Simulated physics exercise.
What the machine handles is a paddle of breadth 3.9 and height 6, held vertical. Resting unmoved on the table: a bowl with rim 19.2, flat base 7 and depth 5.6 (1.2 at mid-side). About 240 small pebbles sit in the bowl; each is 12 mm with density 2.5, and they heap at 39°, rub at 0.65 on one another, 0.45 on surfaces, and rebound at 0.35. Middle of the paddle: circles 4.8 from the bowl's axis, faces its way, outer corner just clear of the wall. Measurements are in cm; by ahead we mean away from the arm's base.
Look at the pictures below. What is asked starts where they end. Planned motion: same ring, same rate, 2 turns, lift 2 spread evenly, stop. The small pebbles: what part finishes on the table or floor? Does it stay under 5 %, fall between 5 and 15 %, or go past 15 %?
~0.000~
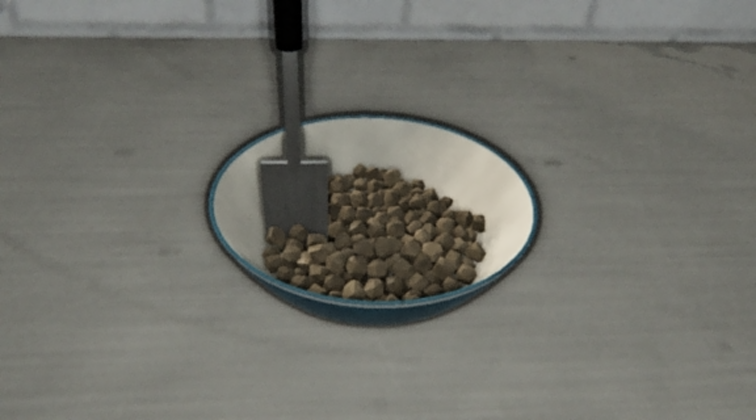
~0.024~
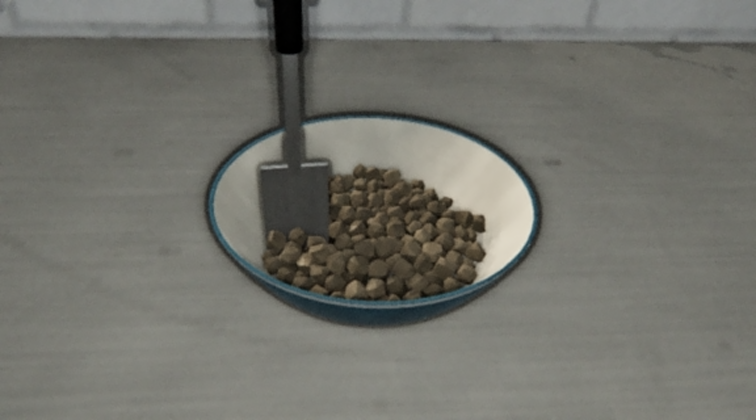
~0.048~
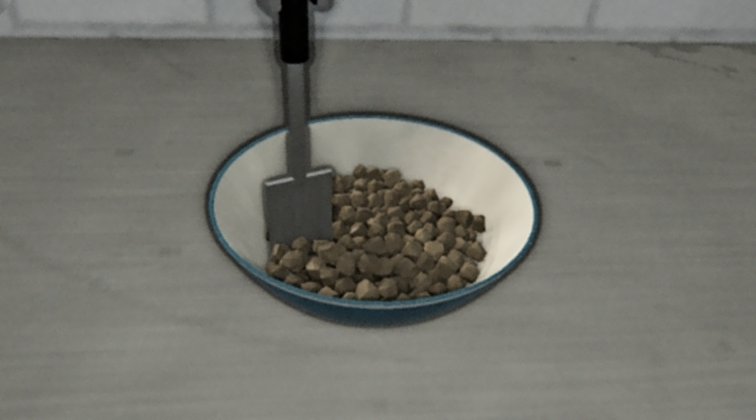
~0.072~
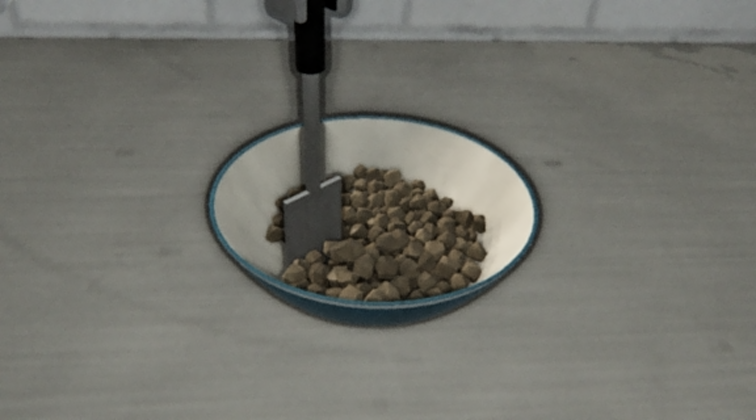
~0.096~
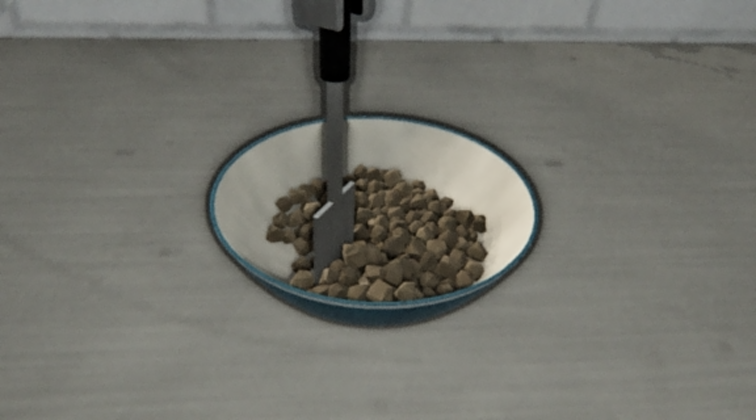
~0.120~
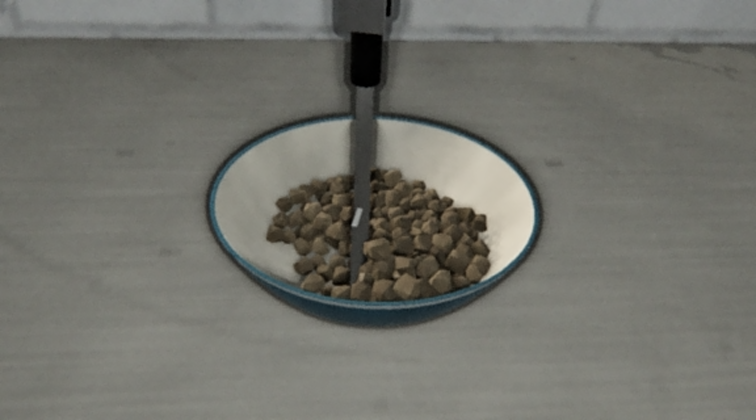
It goes past 15 %.
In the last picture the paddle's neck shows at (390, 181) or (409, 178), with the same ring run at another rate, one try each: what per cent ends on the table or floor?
About 35 per cent, then about 40 per cent.
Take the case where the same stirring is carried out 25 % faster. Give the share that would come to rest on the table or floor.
Estimate: Near 30 in a hundred.
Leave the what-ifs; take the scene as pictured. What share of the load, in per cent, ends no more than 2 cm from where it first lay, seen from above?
Around 20 per cent.
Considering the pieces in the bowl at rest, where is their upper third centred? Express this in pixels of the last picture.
Looks like roughly (435, 249) to me.
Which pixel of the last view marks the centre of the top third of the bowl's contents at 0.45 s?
Around (280, 199).
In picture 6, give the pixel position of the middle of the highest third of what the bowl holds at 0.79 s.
(455, 244).
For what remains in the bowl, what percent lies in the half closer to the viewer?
About 55 per cent.
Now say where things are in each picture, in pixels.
Paddle neck at (293, 139), 0° round; upper third of the load around (377, 230), from x 270 to 480, top at y 170; 245 in the bowl, in the first picture.
Paddle neck at (293, 143), 6° round; upper third of the load around (377, 231), from x 270 to 480, top at y 170, in the second picture.
Paddle neck at (299, 154), 21° round; upper third of the load around (377, 239), from x 275 to 480, top at y 170, in the third picture.
Paddle neck at (313, 166), 39° round; upper third of the load around (381, 240), from x 275 to 480, top at y 170, in the fourth picture.
Paddle neck at (335, 175), 57° round; upper third of the load around (392, 251), from x 275 to 480, top at y 175, in the fifth picture.
Paddle neck at (362, 180), 76° round; upper third of the load around (404, 257), from x 275 to 480, top at y 175; 245 in the bowl, in the sixth picture.
By 0.45 s, 327° round, highest piece 7 above the table; 208 in the bowl, 27 on the table or floor, 10 in flight or on the tool.
By 0.79 s, 219° round, highest piece 7 above the table; 185 in the bowl, 60 on the table or floor.
By 1.15 s, 0° round, highest piece 6 above the table; 183 in the bowl, 62 on the table or floor.
By 1.85 s, 0° round, highest piece 6 above the table; 183 in the bowl, 62 on the table or floor.
Final count, 183 in the bowl, 62 on the table or floor. That is 25 % on the table or floor.
